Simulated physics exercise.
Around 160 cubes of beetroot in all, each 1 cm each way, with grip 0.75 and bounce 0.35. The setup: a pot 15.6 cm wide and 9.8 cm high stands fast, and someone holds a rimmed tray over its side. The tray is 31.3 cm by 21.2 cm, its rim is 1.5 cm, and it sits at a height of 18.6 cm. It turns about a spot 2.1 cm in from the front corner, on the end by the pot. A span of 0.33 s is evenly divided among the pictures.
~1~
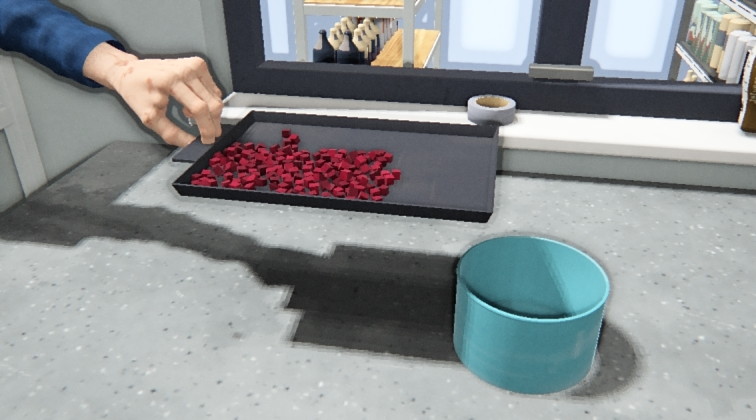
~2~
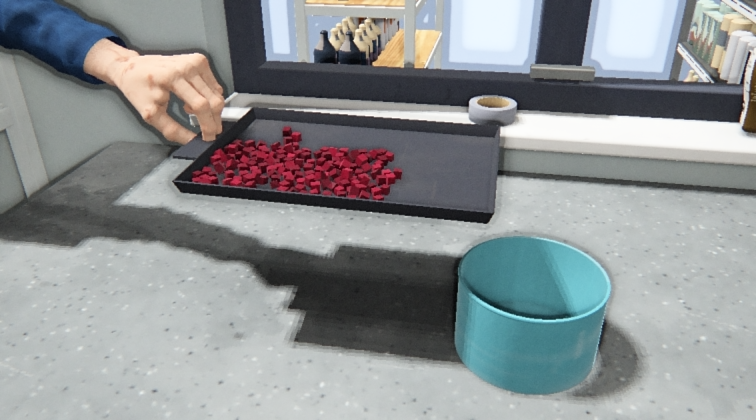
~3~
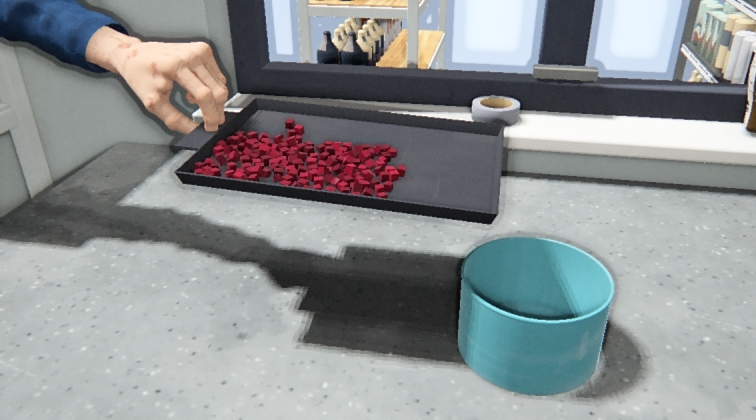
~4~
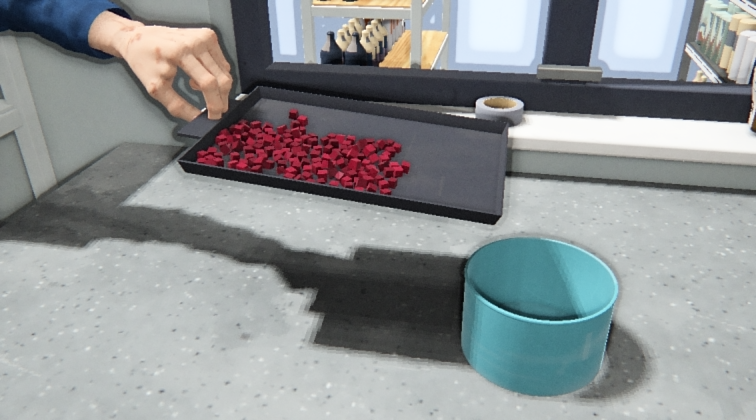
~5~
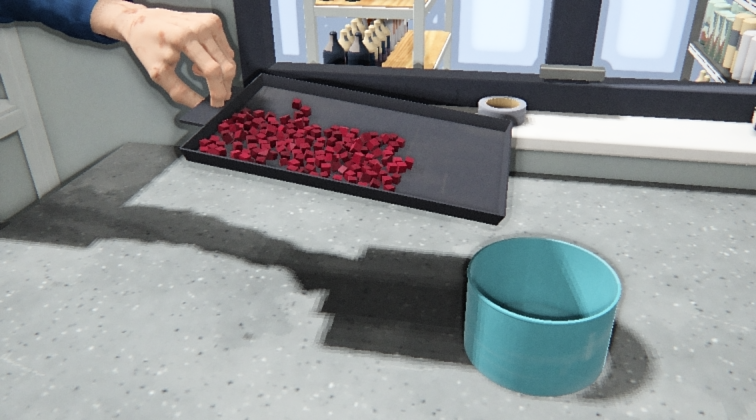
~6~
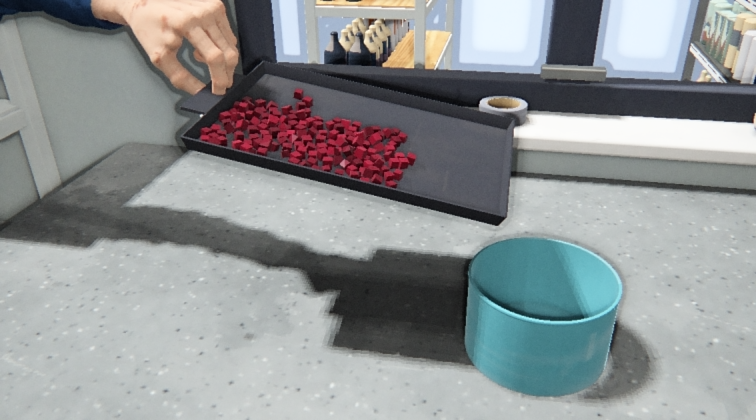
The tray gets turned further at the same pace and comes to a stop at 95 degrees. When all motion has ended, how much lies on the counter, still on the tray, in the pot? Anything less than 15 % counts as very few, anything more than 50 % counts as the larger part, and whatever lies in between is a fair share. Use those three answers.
Counter: A fair share. Left on the tray: Very few. Pot: The larger part.
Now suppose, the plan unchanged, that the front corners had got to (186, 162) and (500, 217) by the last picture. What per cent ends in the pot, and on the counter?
Split: Pot = 5, counter = 95.
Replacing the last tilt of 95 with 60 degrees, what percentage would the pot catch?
I'd put it at close to 35 per cent.
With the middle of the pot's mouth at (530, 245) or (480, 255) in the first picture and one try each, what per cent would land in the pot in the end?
Close to 20 in a hundred, then close to 15 in a hundred.
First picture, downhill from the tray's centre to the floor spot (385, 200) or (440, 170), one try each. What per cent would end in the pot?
Around 10 % for the first direction, around 75 % for the second.
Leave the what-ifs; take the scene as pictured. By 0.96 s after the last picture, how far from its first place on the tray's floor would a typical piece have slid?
Displacement on the tray: Roughly 16 cm.
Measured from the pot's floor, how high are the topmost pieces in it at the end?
Height: Approx. 2.5 cm.
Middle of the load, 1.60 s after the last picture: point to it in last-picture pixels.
At that time the load is centred around (506, 339).
Then, 0.96 s after the last picture, tilt 50 degrees; the tray holds 90 %, the pot 0 %.
Then, 1.60 s after the last picture, tilt 76 degrees; the tray holds 45 %, the pot 30 %.
Then, 2.29 s after the last picture, tilt 95 degrees; the tray holds 0 %, the pot 70 %.
In the end, counter 30 %, tray 0 %, pot 70 %.
